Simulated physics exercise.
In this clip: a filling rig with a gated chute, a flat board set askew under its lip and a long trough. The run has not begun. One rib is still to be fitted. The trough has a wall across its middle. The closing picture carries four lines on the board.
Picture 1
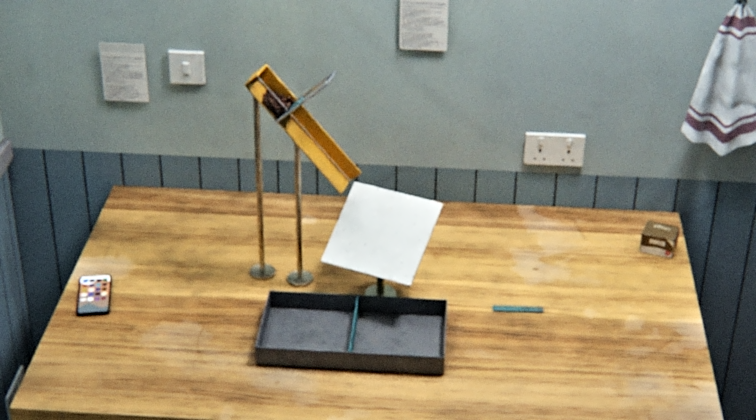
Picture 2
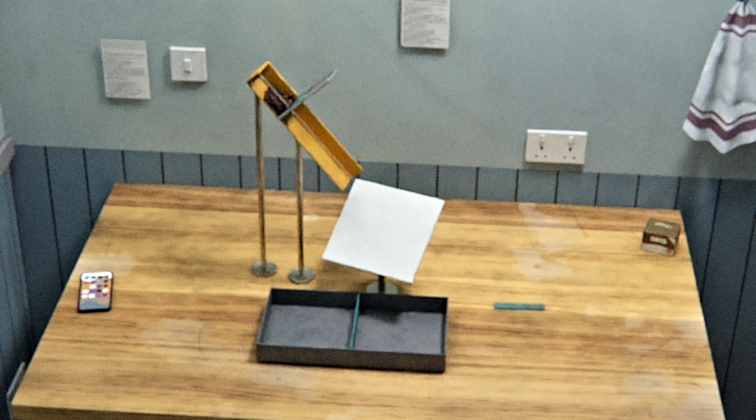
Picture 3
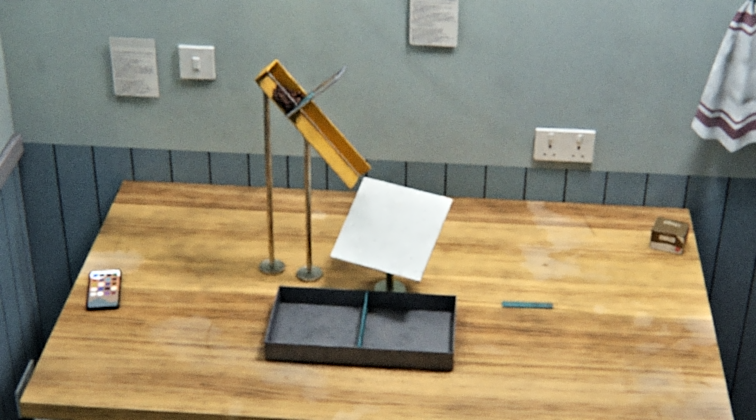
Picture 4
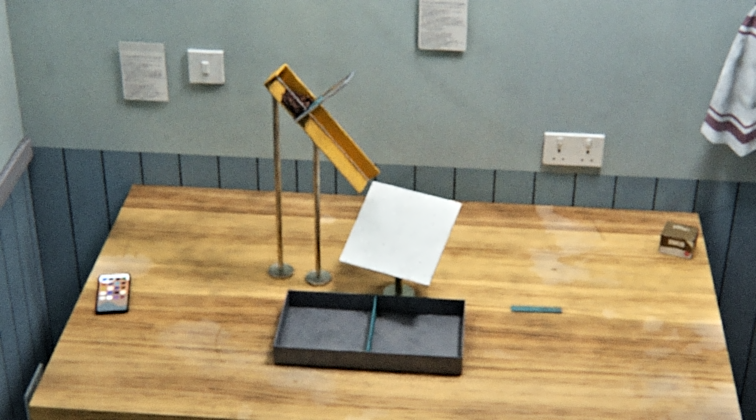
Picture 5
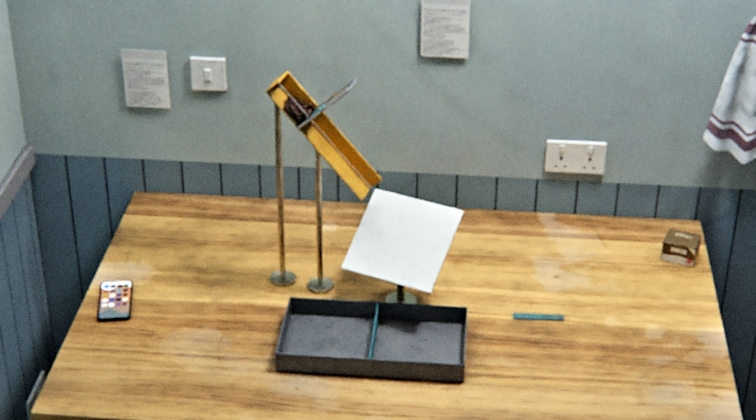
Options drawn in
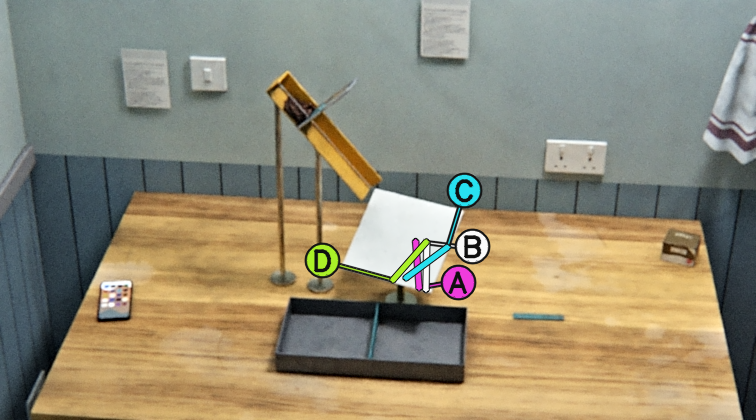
On a wooden table against a grey-green wall, a yellow chute holding a dark load behind a gate slopes down toward a tilted white board above a divided dark trough; nothing moves except the view, which shifts slightly.
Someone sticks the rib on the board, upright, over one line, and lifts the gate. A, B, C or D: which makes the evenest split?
Best: C.
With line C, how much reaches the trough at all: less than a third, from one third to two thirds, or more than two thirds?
More than two thirds.
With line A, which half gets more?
More lands on the right.
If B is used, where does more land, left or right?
More lands on the right.
On the marked copy, line A from (415, 241) to (419, 287); line B from (426, 242) to (425, 289); line C from (447, 247) to (405, 277); line D from (426, 241) to (392, 280).
With A, of what is caught, about a quarter in the left half, most in the right.
With B, of what is caught, a small part in the left half, most in the right.
With C, of what is caught, about a third in the left half, about two thirds in the right.
With D, of what is caught, nearly all in the left half, a small part in the right.
